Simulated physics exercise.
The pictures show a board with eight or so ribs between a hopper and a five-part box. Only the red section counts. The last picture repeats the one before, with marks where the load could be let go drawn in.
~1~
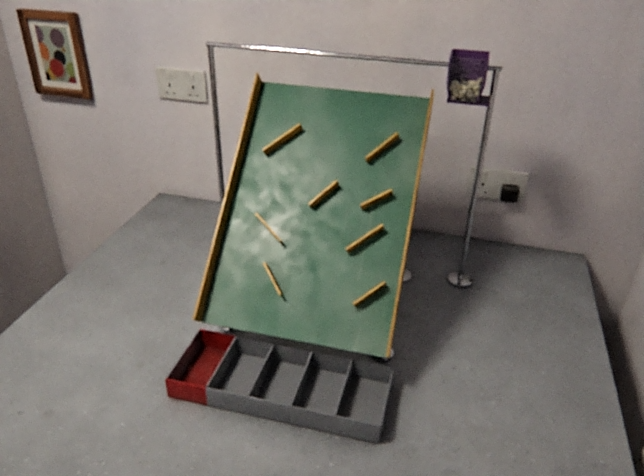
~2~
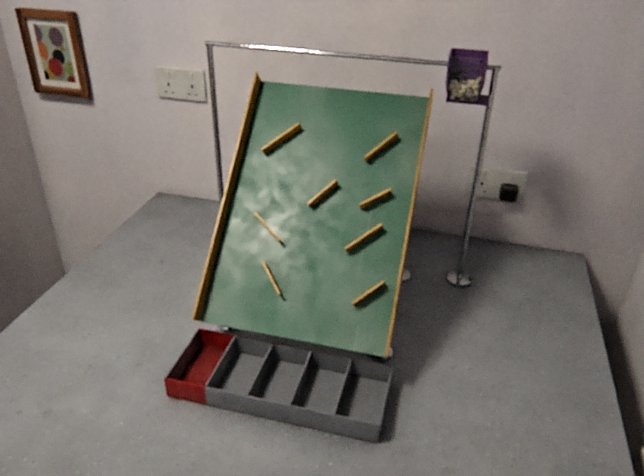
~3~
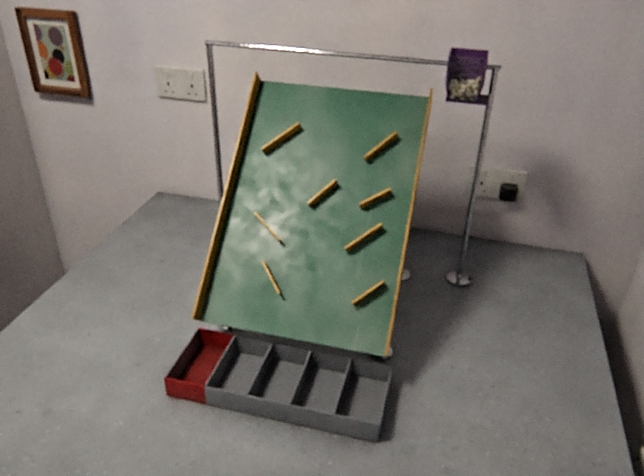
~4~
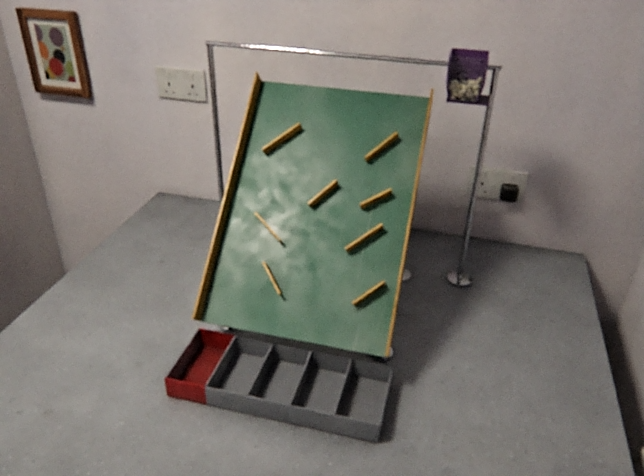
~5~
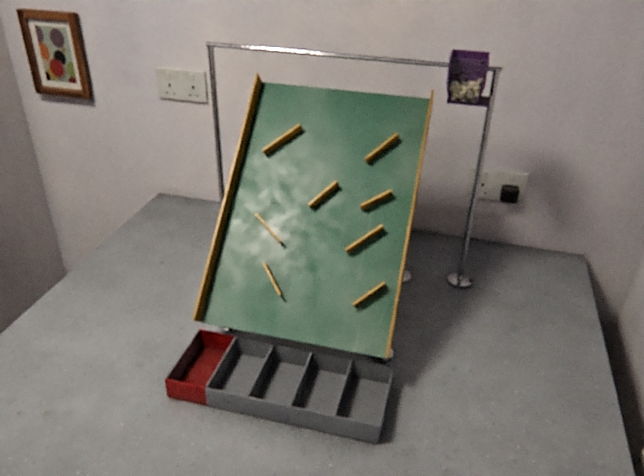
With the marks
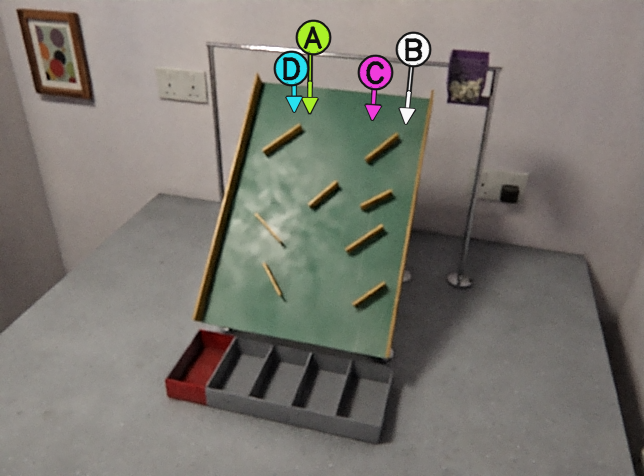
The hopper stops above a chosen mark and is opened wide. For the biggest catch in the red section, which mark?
Go for D.
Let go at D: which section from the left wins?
The first.
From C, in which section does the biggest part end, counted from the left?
It is the third one.
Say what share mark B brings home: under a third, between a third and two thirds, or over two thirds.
Under a third.
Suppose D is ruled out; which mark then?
The answer is A.
On the marked copy, mark A meets the board at (309, 107); mark B meets the board at (406, 118); mark C meets the board at (372, 114); mark D meets the board at (294, 106).
With A, roughly half in the red section, roughly half in other sections.
With B, not one piece in the red section, almost all in other sections.
With C, not one piece in the red section, almost all in other sections.
With D, the larger part in the red section, about a tenth in other sections.
